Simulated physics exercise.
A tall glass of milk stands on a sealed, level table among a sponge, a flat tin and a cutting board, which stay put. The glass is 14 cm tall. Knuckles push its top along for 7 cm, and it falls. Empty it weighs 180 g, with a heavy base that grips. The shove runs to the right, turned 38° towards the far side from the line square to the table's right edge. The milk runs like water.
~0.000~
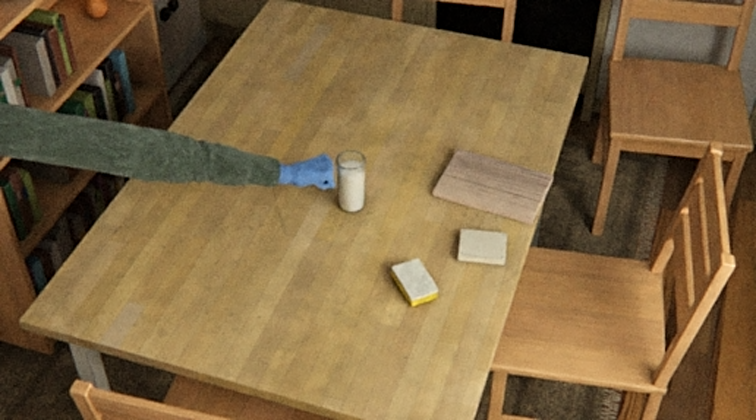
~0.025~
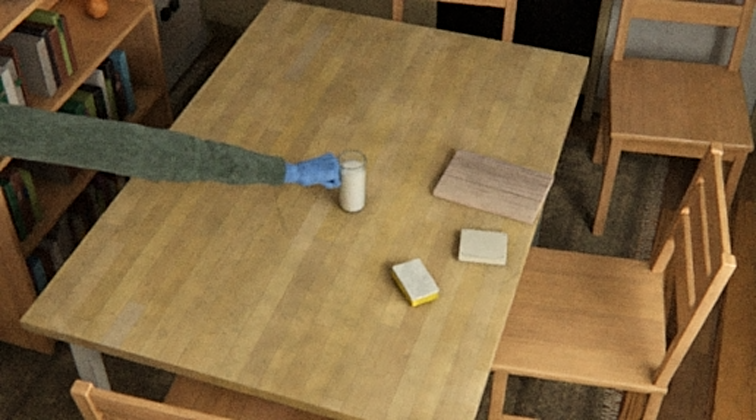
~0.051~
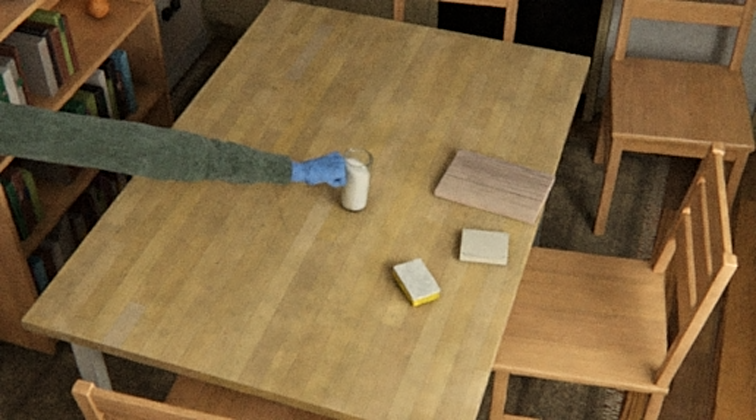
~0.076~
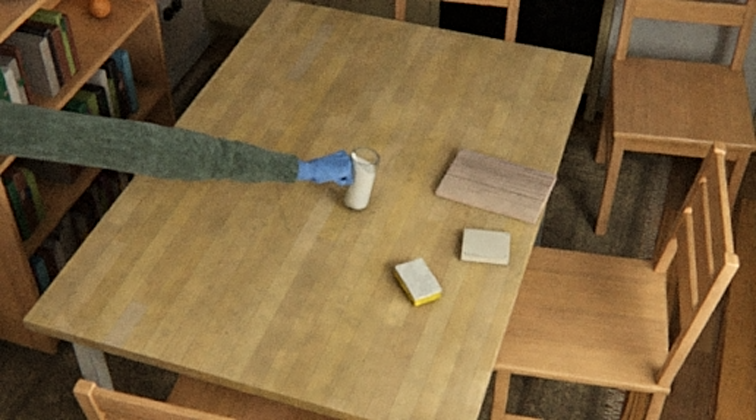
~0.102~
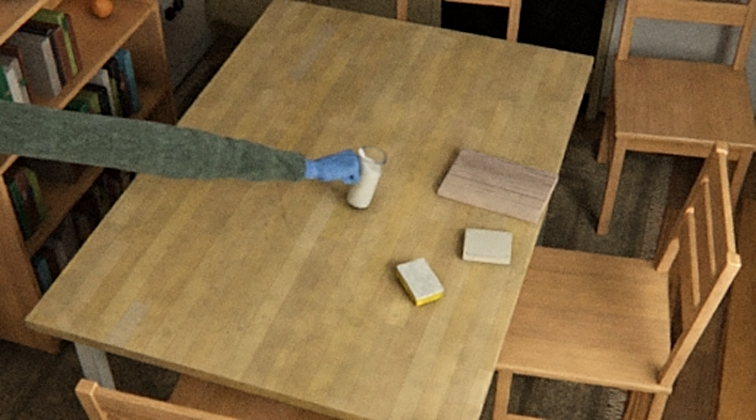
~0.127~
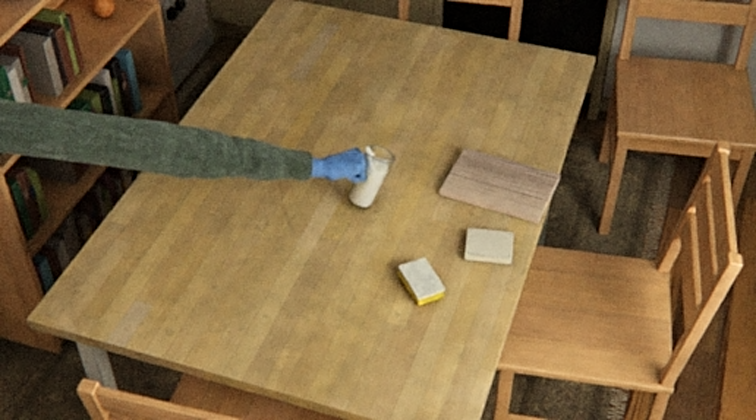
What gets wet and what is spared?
Sponge: Stays dry; flat tin: Gets wet; cutting board: Ends up wet.
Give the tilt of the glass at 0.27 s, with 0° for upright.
It is at some 62°.
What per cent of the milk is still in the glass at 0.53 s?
Some 38 per cent.
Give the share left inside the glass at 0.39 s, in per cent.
Near 70 in a hundred.
After 0.27 s the tilt is 61° and 99 per cent is in the glass, 0 has run off the table; wet so far, nothing.
After 0.39 s the tilt is 88° and 69 per cent is in the glass, 0 has run off the table; wet so far, cutting board.
After 0.53 s the tilt is 88° and 39 per cent is in the glass, 0 has run off the table; wet so far, cutting board.
After 0.77 s the tilt is 88° and 21 per cent is in the glass, 6 has run off the table; wet so far, flat tin, cutting board.
In the end 6 per cent is in the glass, 25 has run off the table; wet so far, flat tin, cutting board.
